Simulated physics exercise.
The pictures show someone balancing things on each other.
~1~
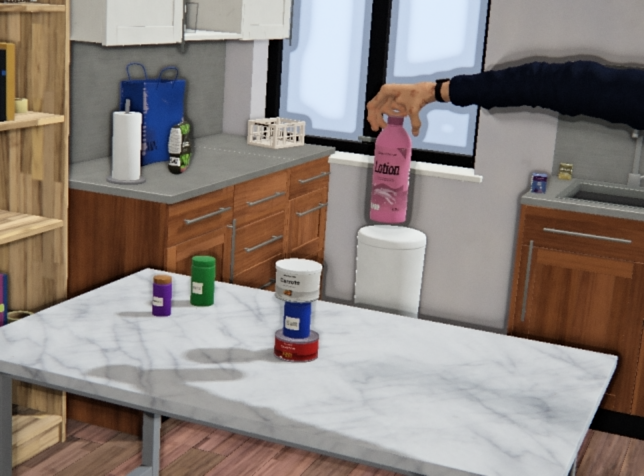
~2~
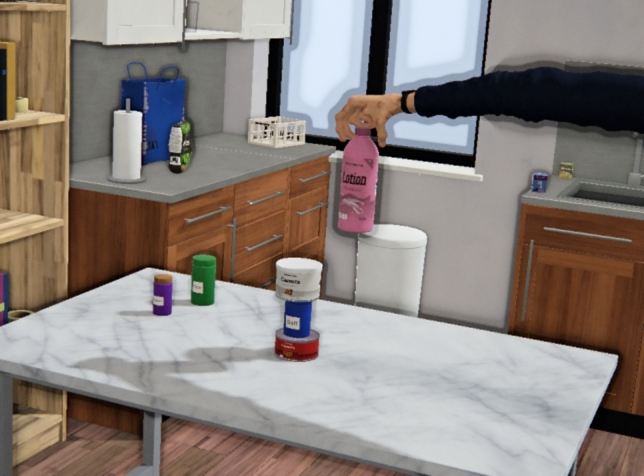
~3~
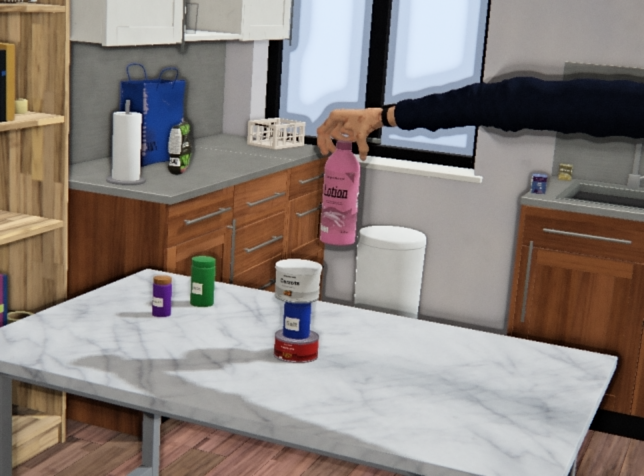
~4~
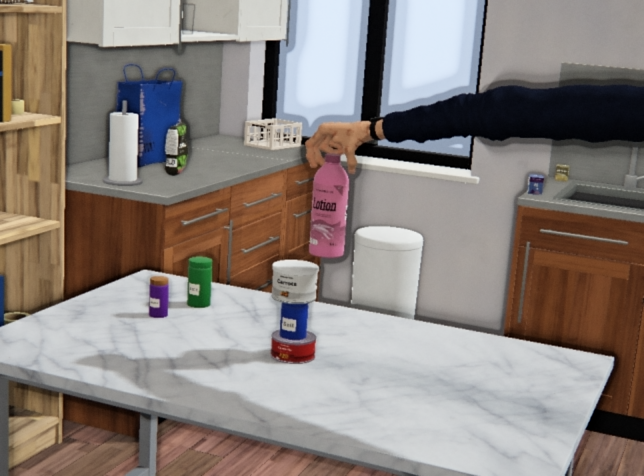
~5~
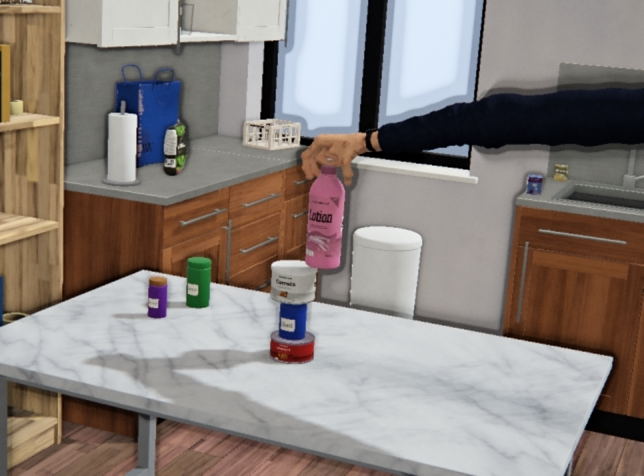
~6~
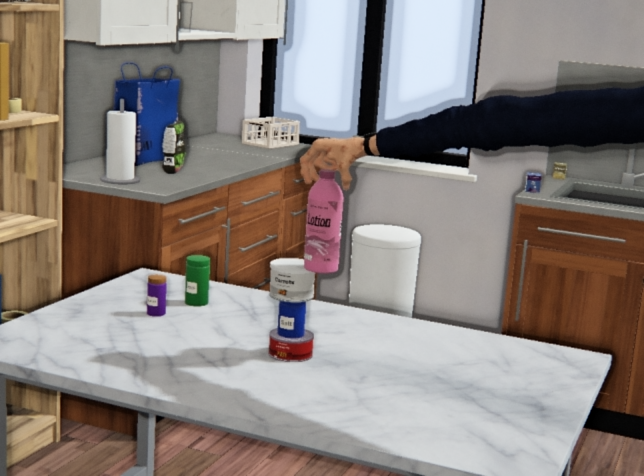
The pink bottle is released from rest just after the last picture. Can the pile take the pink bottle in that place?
In the end the pile comes apart.
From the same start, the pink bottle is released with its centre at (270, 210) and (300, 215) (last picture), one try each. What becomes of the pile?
First try: It gives way; second try: It stays up.
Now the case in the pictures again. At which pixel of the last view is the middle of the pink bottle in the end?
Near (384, 360).
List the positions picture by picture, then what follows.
In the first frame, on its way; pink bottle (392, 169); red tub (297, 345).
In the second frame, on its way; pink bottle (359, 179); blue jar (298, 315).
In the third frame, on its way; pink bottle (341, 192); purple shaker (162, 296).
In the fourth frame, on its way; pink bottle (330, 205); green jar (200, 282).
In the fifth frame, on its way; pink bottle (326, 216); white tub (294, 282).
In the sixth frame, in place under the hand; pink bottle (324, 220); red tub (291, 344).
Then, 0.40 s after the last picture, pink bottle now fallen.
Then, 0.60 s after the last picture, things are still on the move.
At rest, fallen, pink bottle; the other 5 in place. Seen from the same camera at the end, pink bottle near (385, 360). The pile gives way.
